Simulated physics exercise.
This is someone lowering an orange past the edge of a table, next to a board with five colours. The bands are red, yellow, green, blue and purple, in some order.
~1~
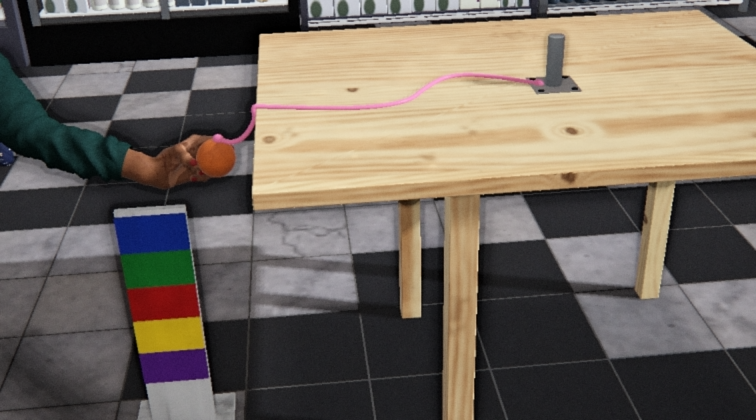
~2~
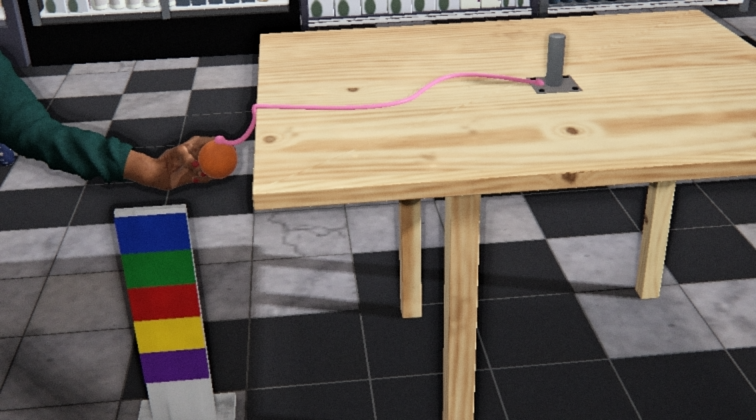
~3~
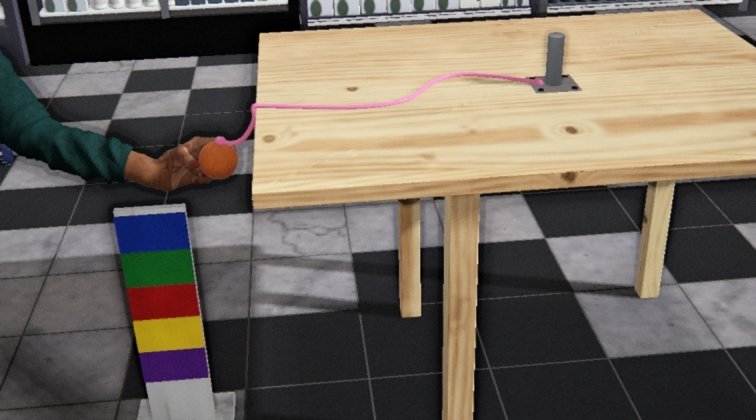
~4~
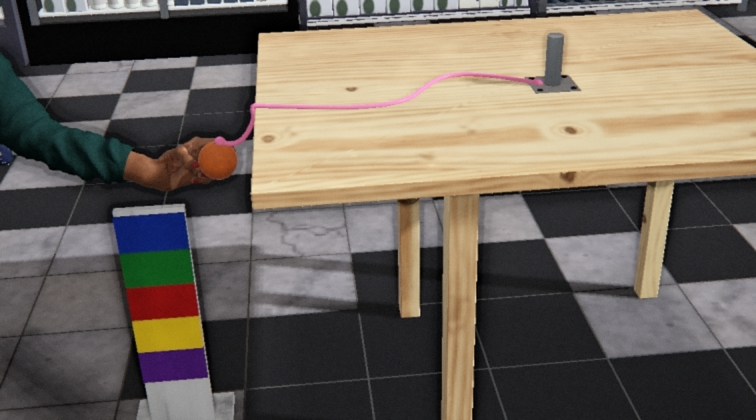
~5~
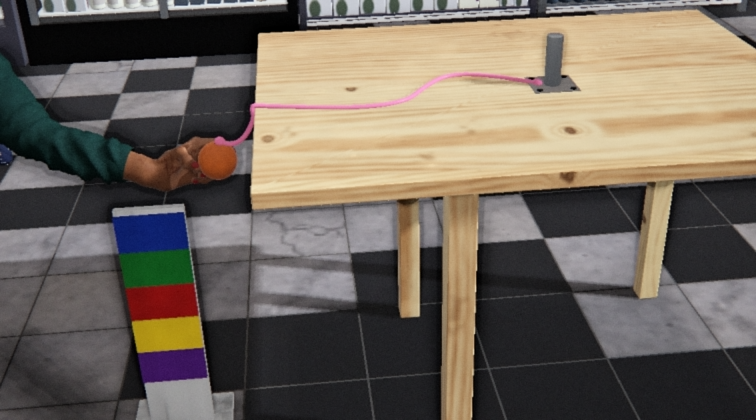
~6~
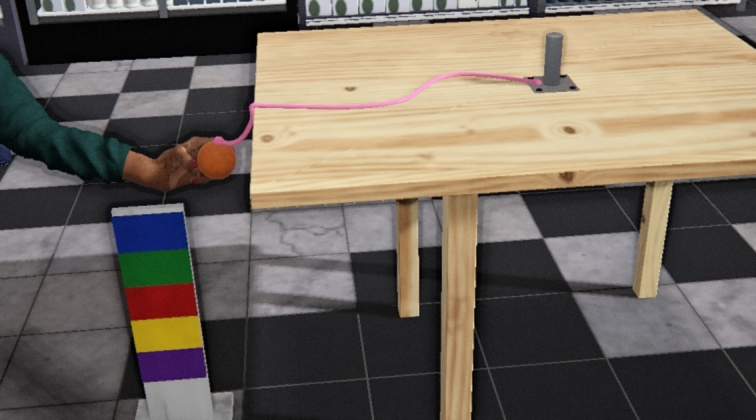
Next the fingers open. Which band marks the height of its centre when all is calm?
At blue.
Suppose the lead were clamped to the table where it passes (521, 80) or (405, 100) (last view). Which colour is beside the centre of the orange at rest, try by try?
In that order: Blue; none, it hangs higher.
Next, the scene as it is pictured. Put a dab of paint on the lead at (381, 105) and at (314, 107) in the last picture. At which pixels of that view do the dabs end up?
Near (337, 99) and (271, 104).
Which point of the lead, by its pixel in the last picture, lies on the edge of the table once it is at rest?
At (294, 107), roughly.
Soon after, orange near (238, 216); level with blue.
After that, orange near (292, 216); level with blue.
And then, orange near (268, 223); level with blue.
In the end, orange near (268, 223); level with blue. Its centre hangs level with the blue band.
